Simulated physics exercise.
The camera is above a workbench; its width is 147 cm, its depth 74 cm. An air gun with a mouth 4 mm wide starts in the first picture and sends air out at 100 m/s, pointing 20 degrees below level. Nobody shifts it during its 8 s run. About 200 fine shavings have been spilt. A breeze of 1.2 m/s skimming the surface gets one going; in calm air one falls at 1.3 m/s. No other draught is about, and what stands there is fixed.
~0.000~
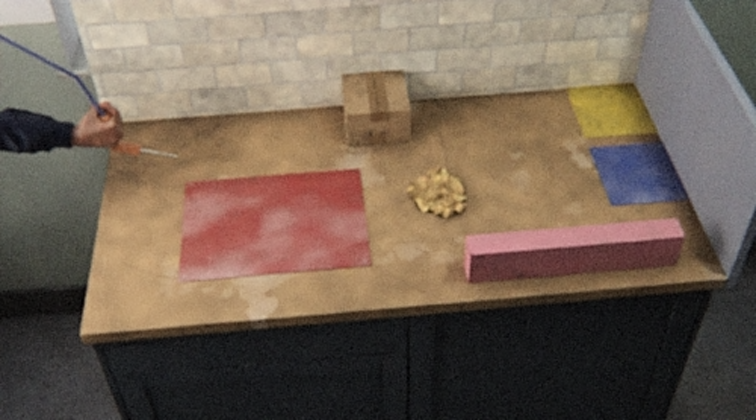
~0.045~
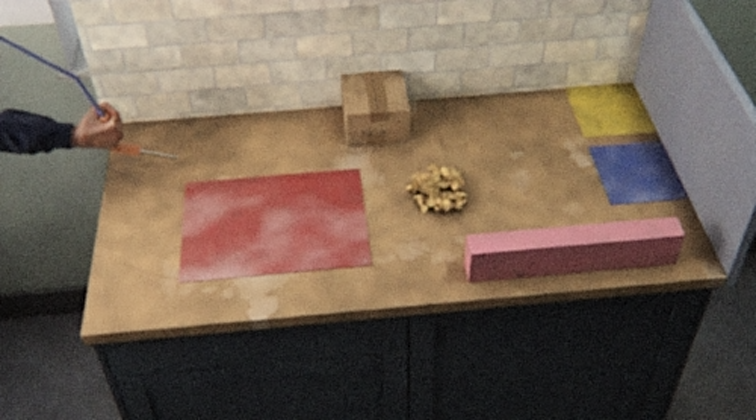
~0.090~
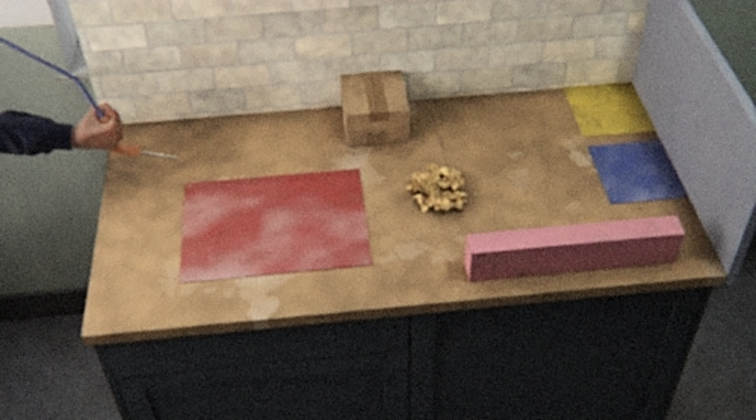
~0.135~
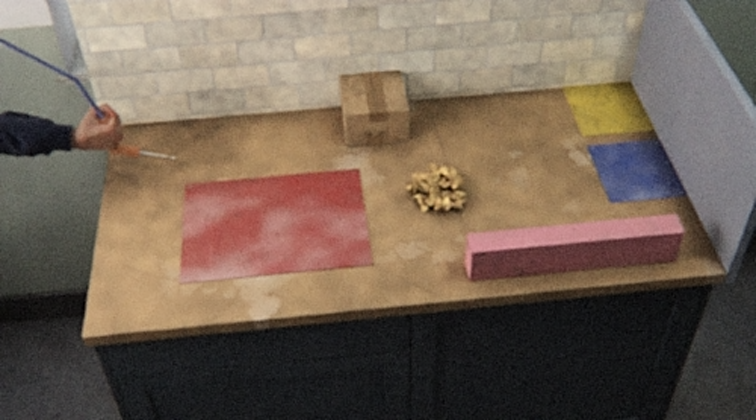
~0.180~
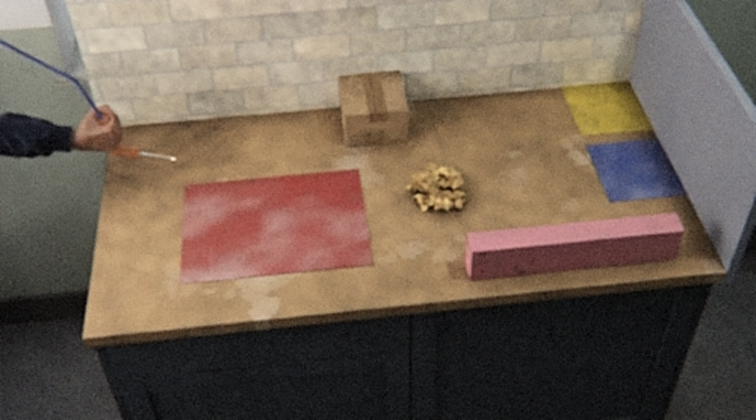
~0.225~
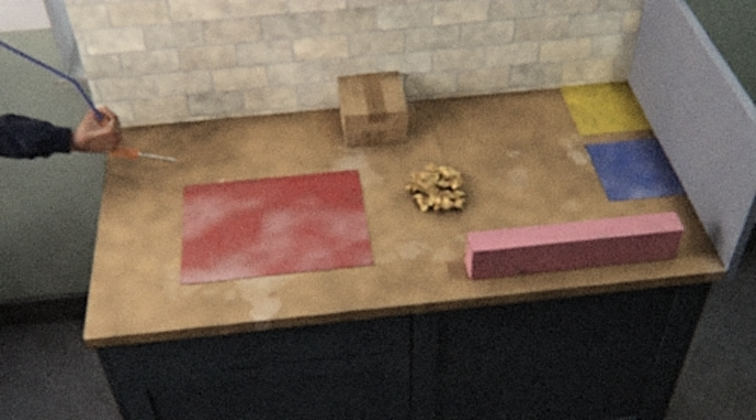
A hand at left holding an air gun over a wooden workbench with a red sheet, box and pink plank, fine shavings lying still.
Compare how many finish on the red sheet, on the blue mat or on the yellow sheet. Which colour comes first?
The blue one.
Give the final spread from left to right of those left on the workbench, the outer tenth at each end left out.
About 10 cm.
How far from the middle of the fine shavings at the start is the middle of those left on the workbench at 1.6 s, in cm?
Roughly 55 cm.
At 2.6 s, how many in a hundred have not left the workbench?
About 100 %.
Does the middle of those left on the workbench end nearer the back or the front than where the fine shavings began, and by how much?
Towards the front, some 10 cm.
After 1.6 s the count stands so, 49 % are on the blue mat, 0 % on the red sheet and 0 % on the yellow sheet; the middle of those still in play is near (660, 197).
After 2.6 s the count stands so, 48 % are on the blue mat, 0 % on the red sheet and 0 % on the yellow sheet; the middle of those still in play is near (664, 195).
After 4.4 s the count stands so, 46 % are on the blue mat, 0 % on the red sheet and 0 % on the yellow sheet; the middle of those still in play is near (666, 189).
After 8.0 s, at the end, 46 % are on the blue mat, 0 % on the red sheet and 0 % on the yellow sheet; the middle of those still in play is near (666, 189).
